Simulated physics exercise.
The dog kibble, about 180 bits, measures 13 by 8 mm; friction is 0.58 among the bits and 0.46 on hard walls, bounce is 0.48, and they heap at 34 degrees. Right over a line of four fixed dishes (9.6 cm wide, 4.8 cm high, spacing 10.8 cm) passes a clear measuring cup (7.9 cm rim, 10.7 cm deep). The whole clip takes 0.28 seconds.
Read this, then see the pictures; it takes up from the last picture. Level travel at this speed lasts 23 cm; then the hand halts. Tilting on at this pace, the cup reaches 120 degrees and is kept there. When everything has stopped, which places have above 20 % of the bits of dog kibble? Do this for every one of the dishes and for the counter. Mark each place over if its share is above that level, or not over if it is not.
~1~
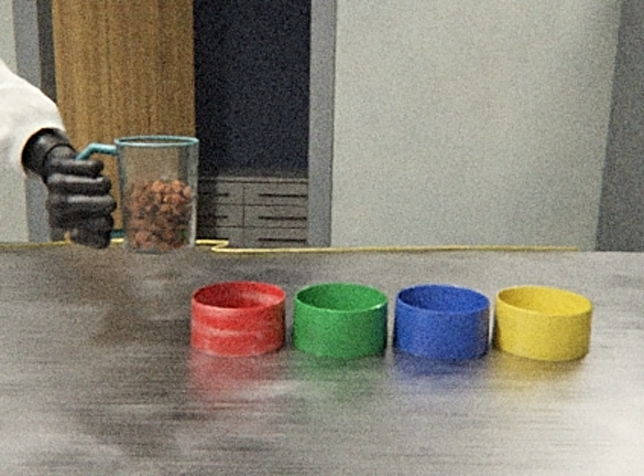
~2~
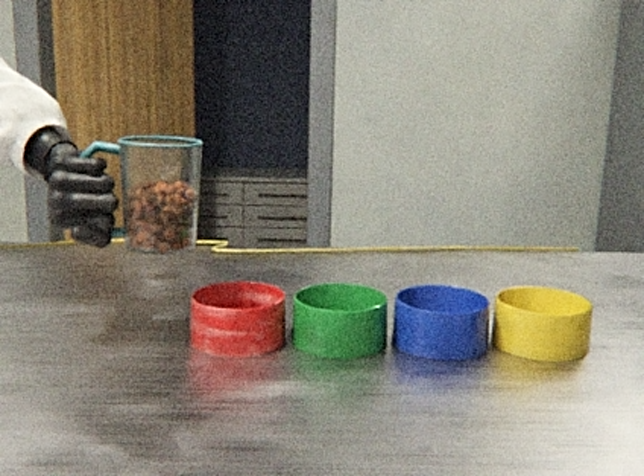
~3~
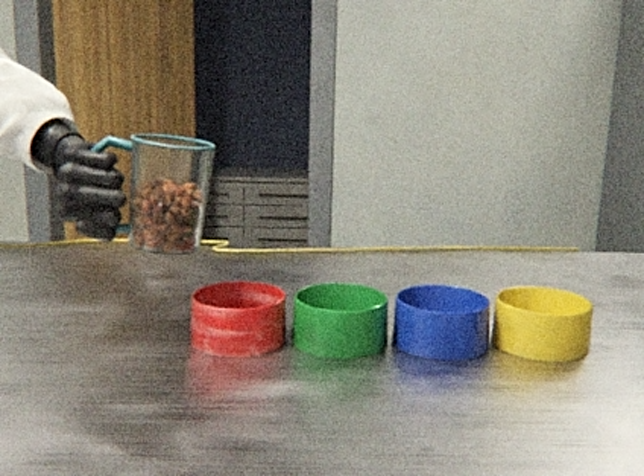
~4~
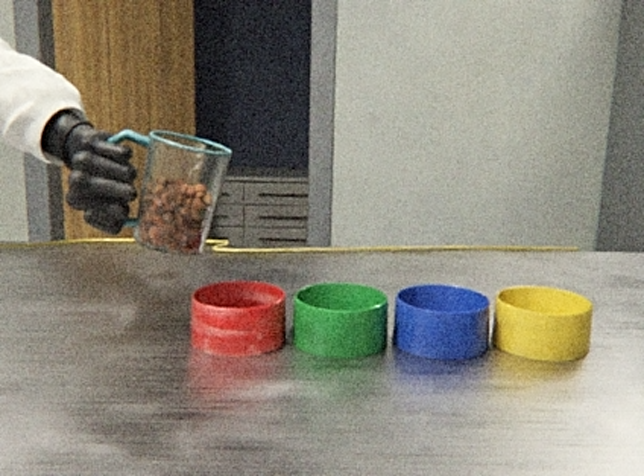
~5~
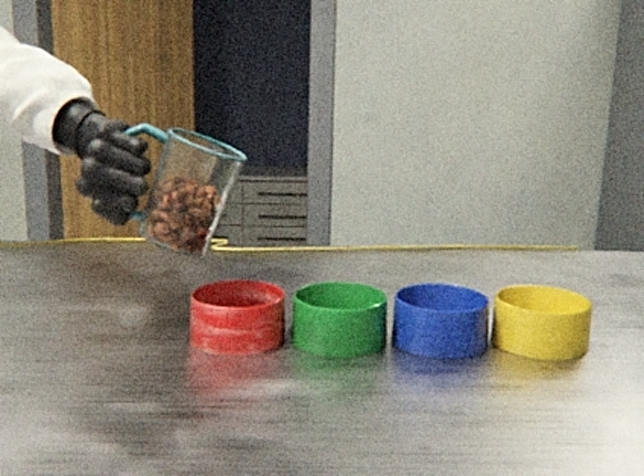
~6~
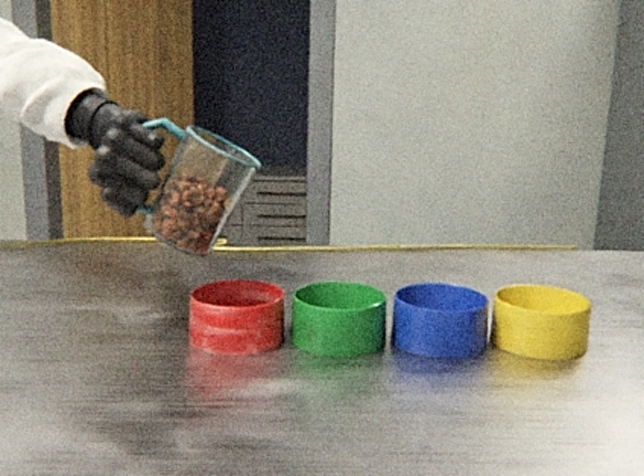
Red: Not over, blue: Over, green: Not over, yellow: Not over, counter: Not over.
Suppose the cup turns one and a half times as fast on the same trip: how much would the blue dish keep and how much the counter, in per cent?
Then blue ends at 50 and the counter at 20.
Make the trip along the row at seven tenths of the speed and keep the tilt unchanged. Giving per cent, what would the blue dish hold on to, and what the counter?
Blue: 30; counter: 20.
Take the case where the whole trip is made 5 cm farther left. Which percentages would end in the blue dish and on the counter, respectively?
After the change, blue takes 40 while the counter takes 30.
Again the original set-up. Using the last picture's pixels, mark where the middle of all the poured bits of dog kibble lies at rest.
Look around (444, 320) in the last picture.
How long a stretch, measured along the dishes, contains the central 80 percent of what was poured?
Length: About 6 cm.
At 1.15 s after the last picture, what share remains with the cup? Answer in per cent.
Estimate: Around 0 % of the load.
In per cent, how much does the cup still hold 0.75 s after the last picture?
Roughly 85 percent.
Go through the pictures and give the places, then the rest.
The first frame shows cup at (159, 194), tilt 0 degrees, lip at (197, 142), moved 0.0 cm; middle of the pieces at (159, 220); red dish at (239, 296); green dish at (341, 297); blue dish at (443, 299); yellow dish at (544, 300).
The second frame shows cup at (161, 194), tilt 2 degrees, lip at (201, 144), moved 0.3 cm; middle of the pieces at (160, 220).
The third frame shows cup at (169, 194), tilt 7 degrees, lip at (214, 148), moved 1.0 cm; middle of the pieces at (166, 220).
The fourth frame shows cup at (180, 194), tilt 13 degrees, lip at (230, 153), moved 2.1 cm; middle of the pieces at (174, 219).
The fifth frame shows cup at (190, 193), tilt 21 degrees, lip at (245, 159), moved 3.2 cm; middle of the pieces at (181, 218).
The sixth frame shows cup at (200, 193), tilt 28 degrees, lip at (259, 166), moved 4.3 cm; middle of the pieces at (188, 216); red dish at (237, 294); green dish at (340, 296); blue dish at (441, 297); yellow dish at (542, 299).
Then, 0.45 s after the last picture, tilt 84 degrees; cup holds 100 %.
Then, 0.75 s after the last picture, tilt 119 degrees; cup holds 85 %, blue 5 %.
Then, 1.15 s after the last picture, tilt 120 degrees; cup holds 0 %, blue 95 %.
In the end, red 0 %, blue 95 %, green 0 %, yellow 0 %, counter 5 %.
